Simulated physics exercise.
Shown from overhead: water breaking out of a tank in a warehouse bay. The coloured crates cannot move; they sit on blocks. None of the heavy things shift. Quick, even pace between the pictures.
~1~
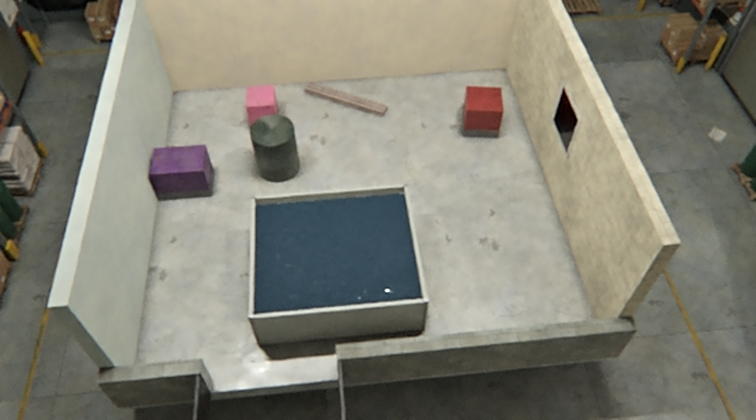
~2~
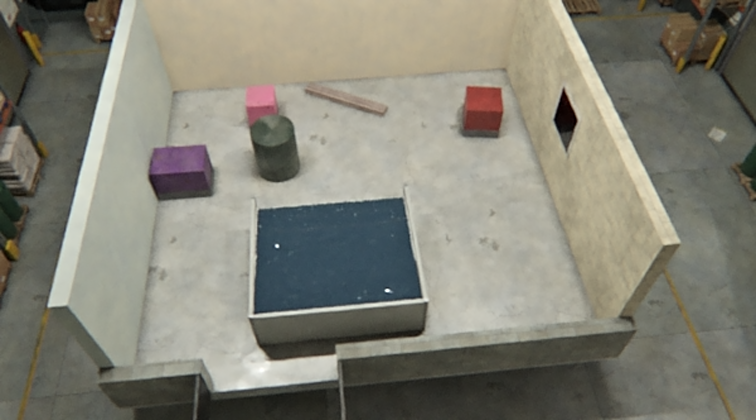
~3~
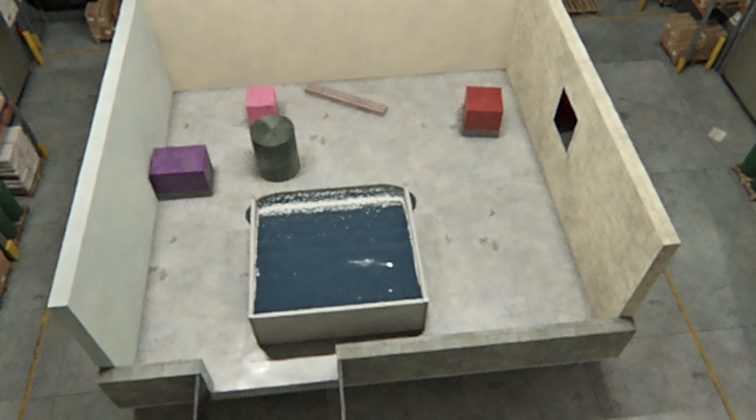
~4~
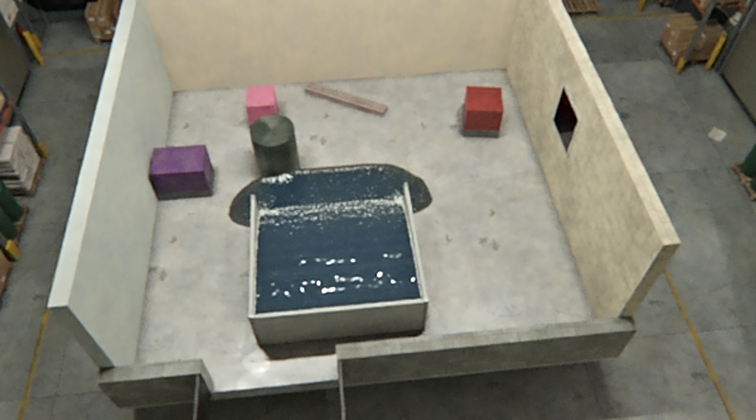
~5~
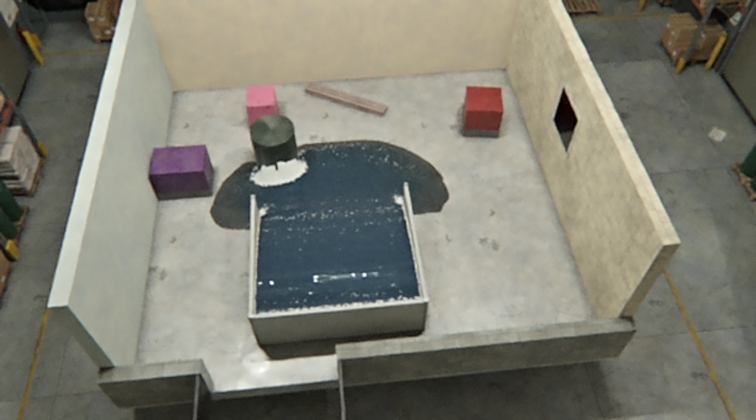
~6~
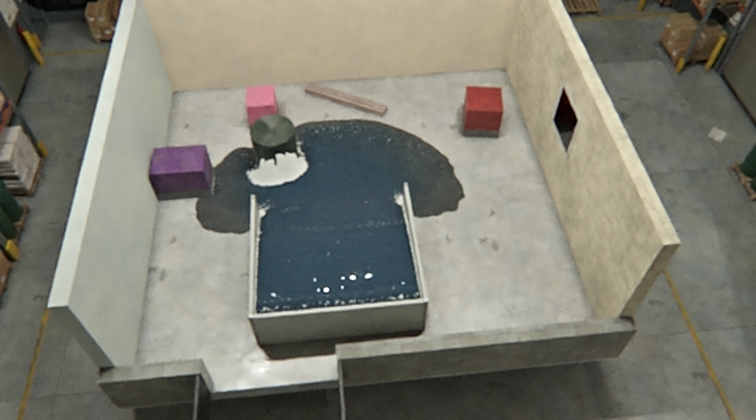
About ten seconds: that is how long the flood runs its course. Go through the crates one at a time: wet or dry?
The red crate has too short a plinth; the pink crate has too short a plinth; the purple crate has too short a plinth.
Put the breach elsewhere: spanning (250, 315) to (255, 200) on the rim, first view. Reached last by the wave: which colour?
The red-painted one.
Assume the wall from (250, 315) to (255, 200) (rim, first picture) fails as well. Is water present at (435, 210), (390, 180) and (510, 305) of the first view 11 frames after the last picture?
In the order given, the spots are not soaked, not soaked and not soaked.
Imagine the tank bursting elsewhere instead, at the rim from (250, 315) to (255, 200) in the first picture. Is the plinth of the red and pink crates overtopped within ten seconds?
Taking them in turn, the red one is left untouched, and the pink one is swamped.
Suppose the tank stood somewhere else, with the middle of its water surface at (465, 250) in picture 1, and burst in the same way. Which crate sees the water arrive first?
Answer: The red one, before any other.
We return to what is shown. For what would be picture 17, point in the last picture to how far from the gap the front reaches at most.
The wet point farthest out is around (504, 71).
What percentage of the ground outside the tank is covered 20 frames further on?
I'd guess some 65 per cent.
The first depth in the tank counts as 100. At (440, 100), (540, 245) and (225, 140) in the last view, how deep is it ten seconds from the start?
In order: Roughly 14, 14 and 12 in a hundred.
A moment on, water covers 40 % of the floor; the red crate water round its plinth, the pink crate water round its plinth, the purple crate water round its plinth.
Next, water covers 55 % of the floor; the red crate water round its plinth, the pink crate water round its plinth, the purple crate water round its plinth.
Then, water covers 65 % of the floor; the red crate water round its plinth, the pink crate water round its plinth, the purple crate water round its plinth.
Later, water covers 100 % of the floor; the red crate water round its plinth, the pink crate water round its plinth, the purple crate water round its plinth.
In the end, water covers 100 % of the floor; the red crate was topped, the pink crate was topped, the purple crate was topped.
